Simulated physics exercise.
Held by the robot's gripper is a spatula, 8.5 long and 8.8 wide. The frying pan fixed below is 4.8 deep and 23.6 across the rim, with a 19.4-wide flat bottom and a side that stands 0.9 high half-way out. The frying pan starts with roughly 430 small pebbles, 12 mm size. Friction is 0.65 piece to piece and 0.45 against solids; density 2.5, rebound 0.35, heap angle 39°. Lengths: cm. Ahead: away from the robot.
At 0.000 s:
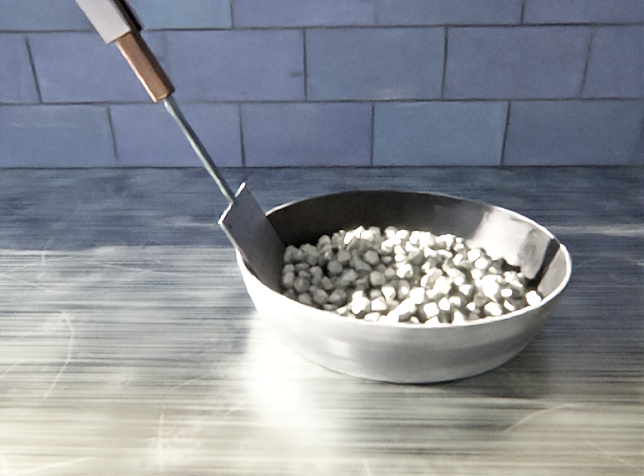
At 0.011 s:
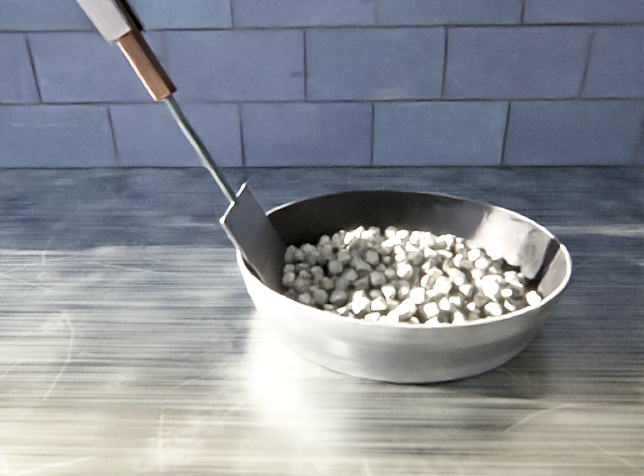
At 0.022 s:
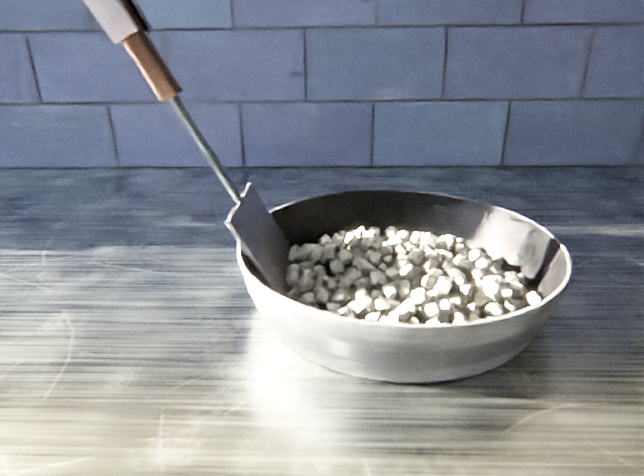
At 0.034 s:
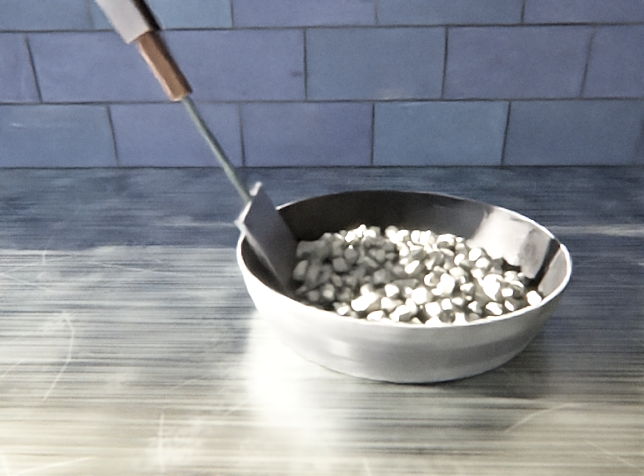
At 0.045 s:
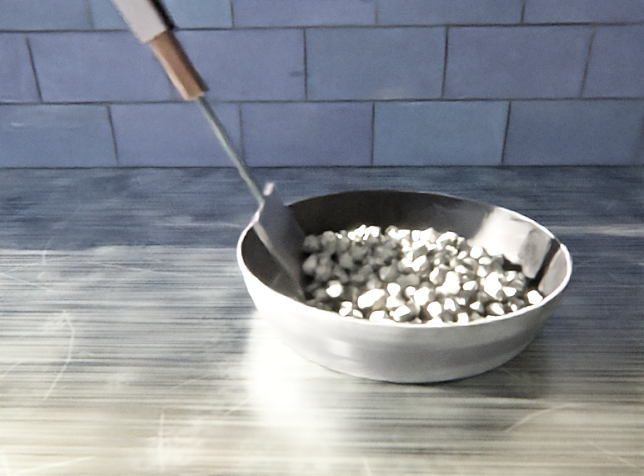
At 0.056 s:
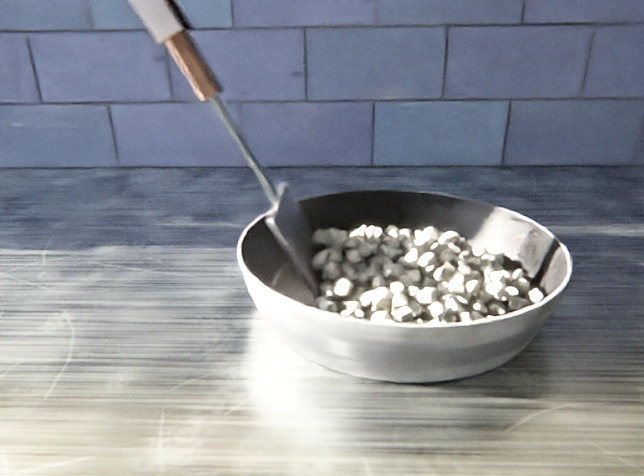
At first, a spatula gripped from above leans against the left inside of a frying pan heaped with small pale pebbles, and it barely moves. Then it slides a short way to the right, pushing the nearest pebbles along and leaving a bare strip of pan behind it, while the pan stays still.
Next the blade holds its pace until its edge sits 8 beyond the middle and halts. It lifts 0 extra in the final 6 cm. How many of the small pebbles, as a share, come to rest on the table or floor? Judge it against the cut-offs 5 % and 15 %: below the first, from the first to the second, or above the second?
Above 15 %.
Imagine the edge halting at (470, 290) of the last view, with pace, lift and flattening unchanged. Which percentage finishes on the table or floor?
I'd put it near 10 per cent.
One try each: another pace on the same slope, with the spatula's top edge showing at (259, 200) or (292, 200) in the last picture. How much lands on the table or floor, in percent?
About 10 and 25 per cent.
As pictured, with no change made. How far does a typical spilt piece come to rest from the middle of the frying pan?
About 20 centimetres.
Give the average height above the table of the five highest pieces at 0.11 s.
Roughly 6 centimetres.
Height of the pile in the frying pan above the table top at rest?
It reaches roughly 6.0 cm.
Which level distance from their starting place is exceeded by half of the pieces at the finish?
Some 5 centimetres.
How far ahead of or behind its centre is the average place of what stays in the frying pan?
I'd say close to 4.0 cm toward the front.
After 0.11 s, sloping 62°, highest piece 6 above the table; 434 in the frying pan.
After 0.16 s, sloping 62°, highest piece 8 above the table; 434 in the frying pan.
After 0.38 s, sloping 62°, highest piece 10 above the table; 339 in the frying pan, 68 on the table or floor, 27 on the blade or in flight.
After 1.43 s, sloping 62°, highest piece 6 above the table; 336 in the frying pan, 98 on the table or floor.
At rest, 336 in the frying pan, 98 on the table or floor. That is 23 % on the table or floor.
